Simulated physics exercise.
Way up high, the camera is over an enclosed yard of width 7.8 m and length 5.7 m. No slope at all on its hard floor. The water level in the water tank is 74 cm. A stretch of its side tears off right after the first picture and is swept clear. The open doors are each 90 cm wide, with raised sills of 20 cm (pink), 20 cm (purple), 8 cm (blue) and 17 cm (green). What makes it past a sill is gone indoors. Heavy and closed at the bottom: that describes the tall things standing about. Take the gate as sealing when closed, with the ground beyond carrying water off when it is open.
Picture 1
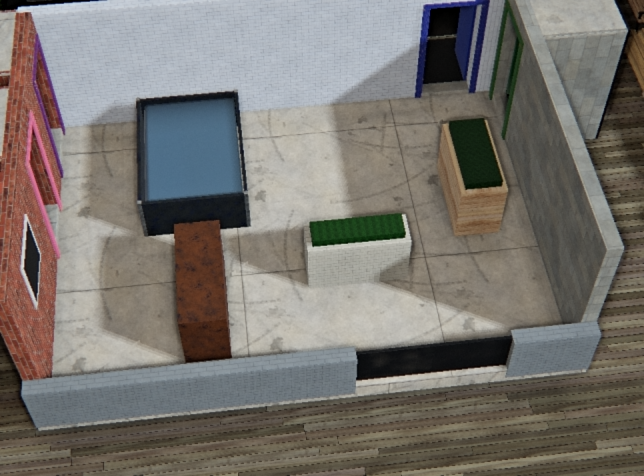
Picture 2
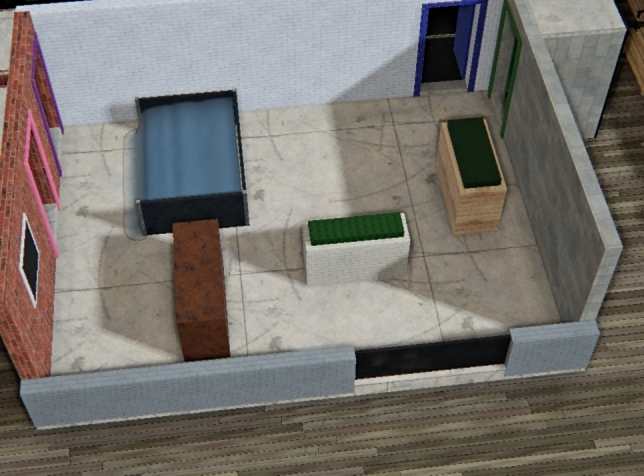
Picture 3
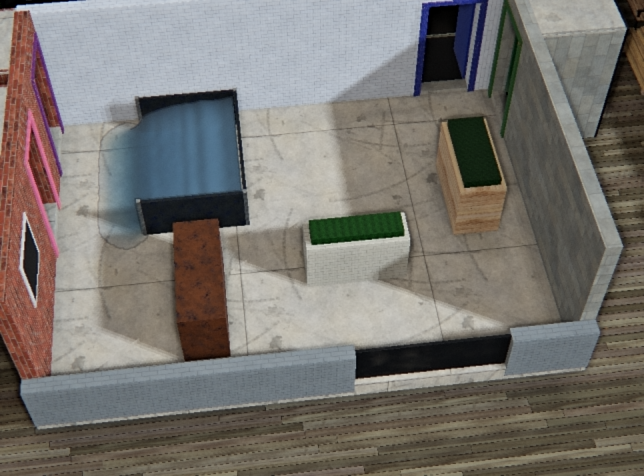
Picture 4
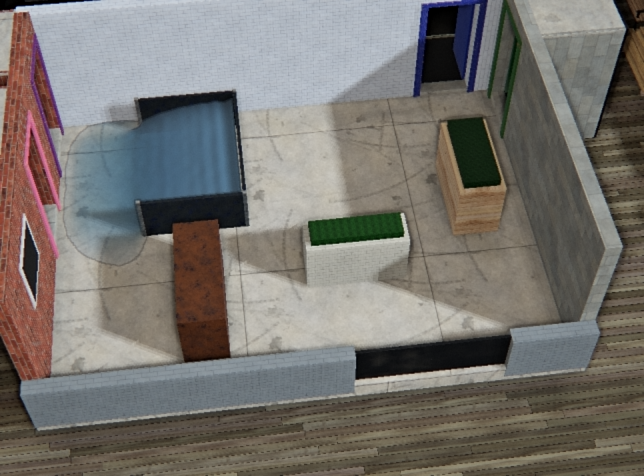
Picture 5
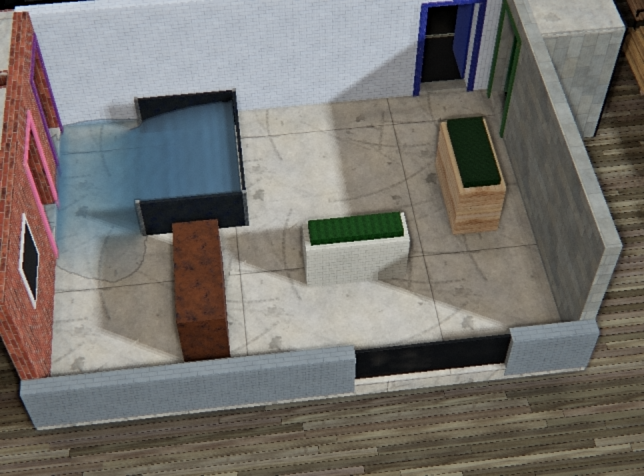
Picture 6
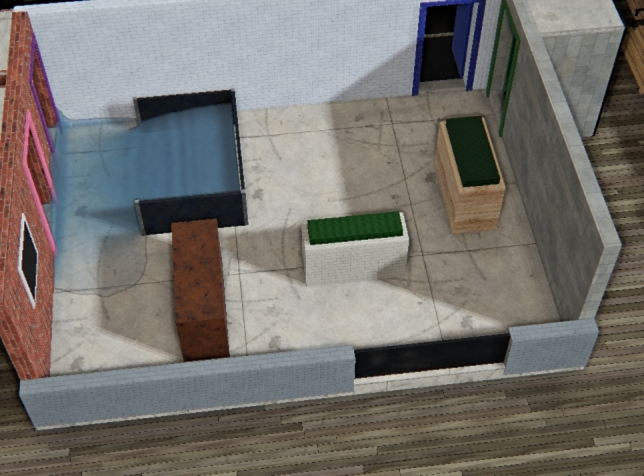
At first, a dark-walled tank in the walled yard's upper left is full of still blue water. Then its left side is gone, and water pours out leftward across the pale floor in a widening sheet, reaching the red brick wall and spreading along it, while the nearby blocks stay put.
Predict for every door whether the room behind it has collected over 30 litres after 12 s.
Pink door: Above the cap, purple door: Above the cap, blue door: Below the cap, green door: Below the cap.
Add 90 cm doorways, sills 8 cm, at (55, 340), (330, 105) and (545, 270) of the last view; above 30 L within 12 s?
Note, doorways in listed order: Goes beyond, stays short, stays short.
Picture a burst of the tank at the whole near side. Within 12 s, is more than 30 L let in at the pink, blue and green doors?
For pink, too little; for blue, too little; for green, too little.
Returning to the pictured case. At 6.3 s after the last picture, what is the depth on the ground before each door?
In centimetres, the pink door has 12, the purple door 17, the blue door 3 and the green door 4.
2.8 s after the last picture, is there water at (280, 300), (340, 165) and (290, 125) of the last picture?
Untouched, untouched, soaked.
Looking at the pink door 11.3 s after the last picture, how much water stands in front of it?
The depth comes to around 8.0 centimetres.
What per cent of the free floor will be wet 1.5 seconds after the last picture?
Wet share: Near 25 percent.
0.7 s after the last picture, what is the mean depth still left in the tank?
Average depth: About 29 cm.
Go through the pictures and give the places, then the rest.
Still water, 74 cm deep, in the water tank at (190, 148), in the first picture.
The front is at (142, 238), 1.2 m from the gap at (144, 172); 0.4 m2 of floor is under water; 74 cm left at the back of the water tank, in the second picture.
The front is at (124, 244), 1.4 m from the gap at (144, 172); 1.7 m2 of floor is under water; 72 cm left at the back of the water tank, in the third picture.
The front is at (109, 259), 1.7 m from the gap at (144, 174); 3.4 m2 of floor is under water; 64 cm left at the back of the water tank, in the fourth picture.
Water pours out at (144, 174) and has run 2.1 m, to (72, 268); typically 12 cm deep outside, 63 cm at the water tank's back, in the fifth picture.
Water pours out at (143, 174) and has run 2.5 m, to (55, 284); typically 14 cm deep outside, 59 cm at the water tank's back, in the sixth picture.
Then, 0.7 s after the last picture water covers 15 % of the floor and is deepest (55 cm) near (62, 131); pink door 43 cm at the sill, 76 L in, purple door 50 cm at the sill, 99 L in, blue door not reached, green door not reached.
Then, 1.5 s after the last picture water covers 25 % of the floor and is deepest (40 cm) near (62, 131); pink door 32 cm at the sill, 155 L in, purple door 37 cm at the sill, 230 L in, blue door not reached, green door not reached.
Then, 2.8 s after the last picture water covers 40 % of the floor and is deepest (24 cm) near (50, 403); pink door 16 cm at the sill, 178 L in, purple door 19 cm at the sill, 277 L in, blue door not reached, green door not reached.
Then, 6.3 s after the last picture water covers 65 % of the floor and is deepest (20 cm) near (61, 138); pink door 12 cm at the sill, 178 L in, purple door 17 cm at the sill, 279 L in, blue door 3 cm at the sill, 0 L in, green door 4 cm at the sill, 0 L in.
Then, 11.3 s after the last picture water covers 90 % of the floor and is deepest (12 cm) near (171, 348); pink door 8 cm at the sill, 178 L in, purple door 7 cm at the sill, 279 L in, blue door 6 cm at the sill, 0 L in, green door 5 cm at the sill, 0 L in.
